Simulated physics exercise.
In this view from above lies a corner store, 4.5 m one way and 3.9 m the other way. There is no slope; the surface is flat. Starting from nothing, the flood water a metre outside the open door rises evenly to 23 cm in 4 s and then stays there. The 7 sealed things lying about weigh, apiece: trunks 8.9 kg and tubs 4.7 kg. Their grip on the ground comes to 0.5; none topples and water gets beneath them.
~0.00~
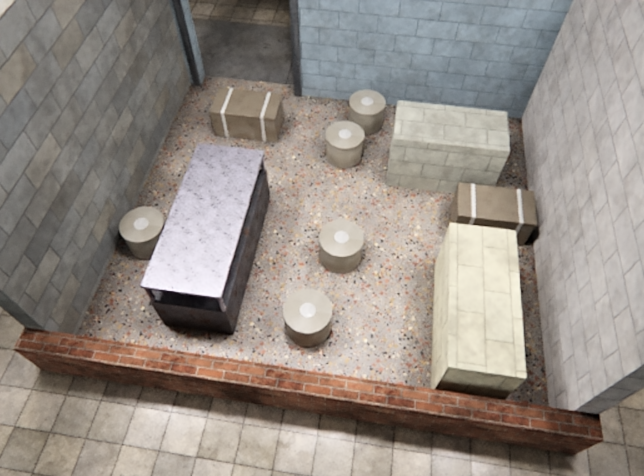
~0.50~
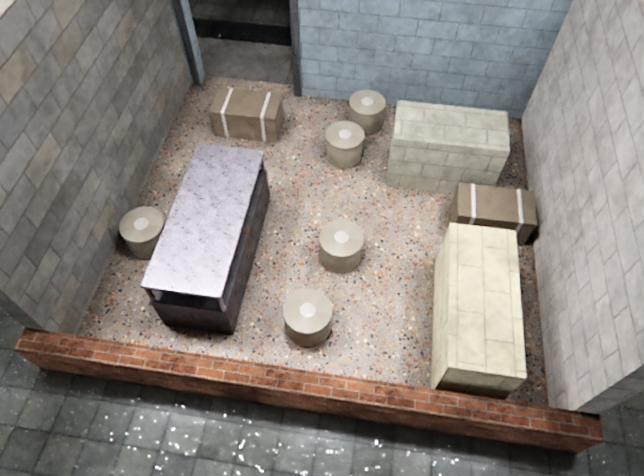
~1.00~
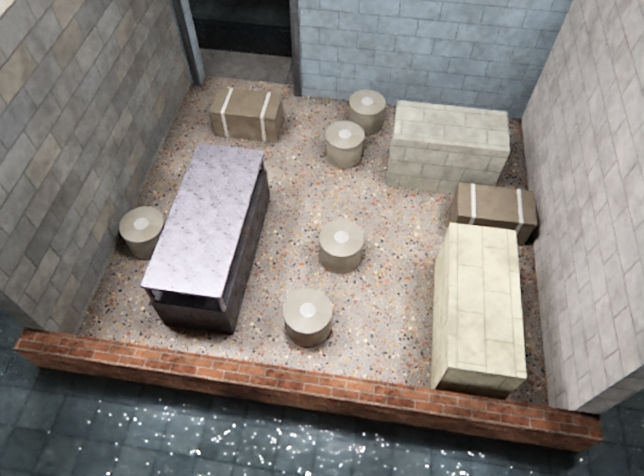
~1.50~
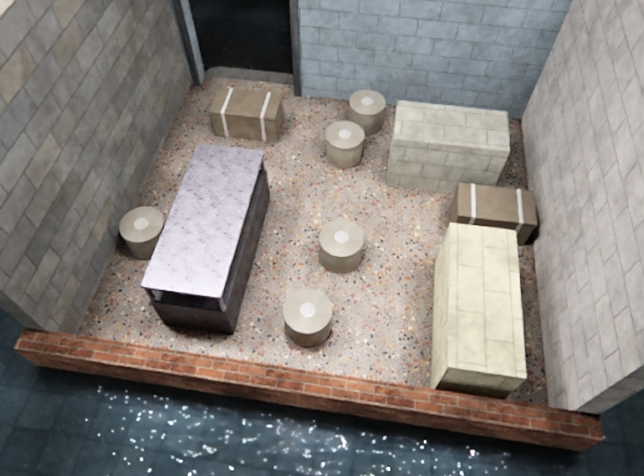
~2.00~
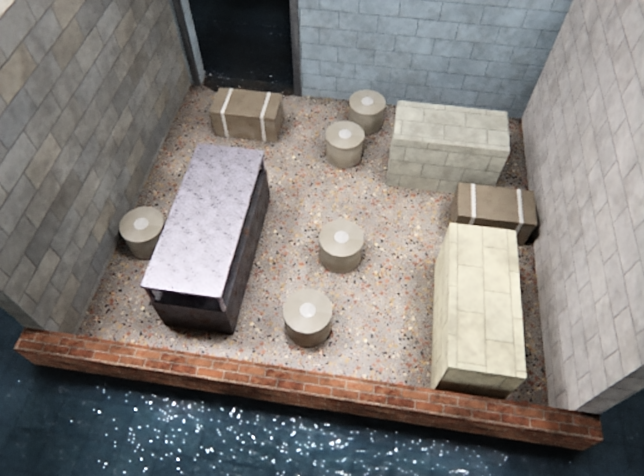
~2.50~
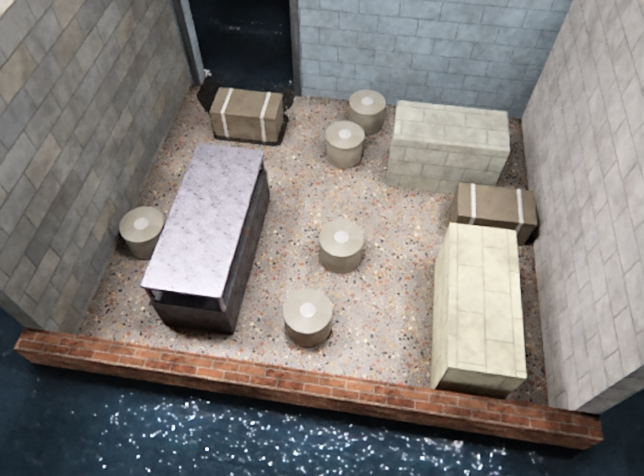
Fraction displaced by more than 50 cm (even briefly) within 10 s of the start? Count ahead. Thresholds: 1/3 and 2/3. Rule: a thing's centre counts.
1/3 to under 2/3.
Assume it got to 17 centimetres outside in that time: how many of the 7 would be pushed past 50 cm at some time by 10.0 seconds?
That would give 4.
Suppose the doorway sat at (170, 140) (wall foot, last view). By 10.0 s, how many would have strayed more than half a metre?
In that case the number is 4.
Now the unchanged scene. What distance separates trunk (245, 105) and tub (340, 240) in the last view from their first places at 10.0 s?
Respectively 250 and 120 cm.
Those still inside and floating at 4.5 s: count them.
Answer: 1.
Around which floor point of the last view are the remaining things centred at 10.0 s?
Mean position approx. (356, 248).
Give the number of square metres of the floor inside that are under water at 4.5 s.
Roughly 5.5 m2.
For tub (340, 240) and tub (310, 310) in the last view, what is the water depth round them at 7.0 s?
I'd put it at 4 cm and 5 cm respectively.
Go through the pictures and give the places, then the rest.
A trunk at (246, 103) rests on the ground; a tub at (308, 310) rests on the ground; water covers 0.0 m2; 0 of 7 have shifted, in the first frame.
A trunk at (246, 103), on the bottom; a tub at (308, 310), on the bottom; 0.0 m2 under water; 0 of 7 have shifted, in the second frame.
A trunk at (246, 103), on the bottom; a tub at (308, 310), on the bottom; water covers 0.0 m2; 0 of 7 have shifted, in the third frame.
A trunk at (246, 103) rests on the ground; a tub at (308, 310) rests on the ground; 0.0 m2 under water; 0 of 7 have shifted, in the fourth frame.
A trunk at (246, 103) rests on the ground; a tub at (308, 310) rests on the ground; 0.0 m2 under water; 0 of 7 have shifted, in the fifth frame.
A trunk at (246, 103), on the bottom; a tub at (308, 310), on the bottom; water covers 0.6 m2; 0 of 7 have shifted, in the sixth frame.
After 3.5 s 1 of 7 are over 50 cm from their spots; 0 afloat.
After 4.5 s 1 of 7 are over 50 cm from their spots; 1 afloat.
After 7.0 s 3 of 7 are over 50 cm from their spots; 6 afloat.
After 10.0 s 4 of 7 are over 50 cm from their spots, and 4 have been at some point; 5 afloat.
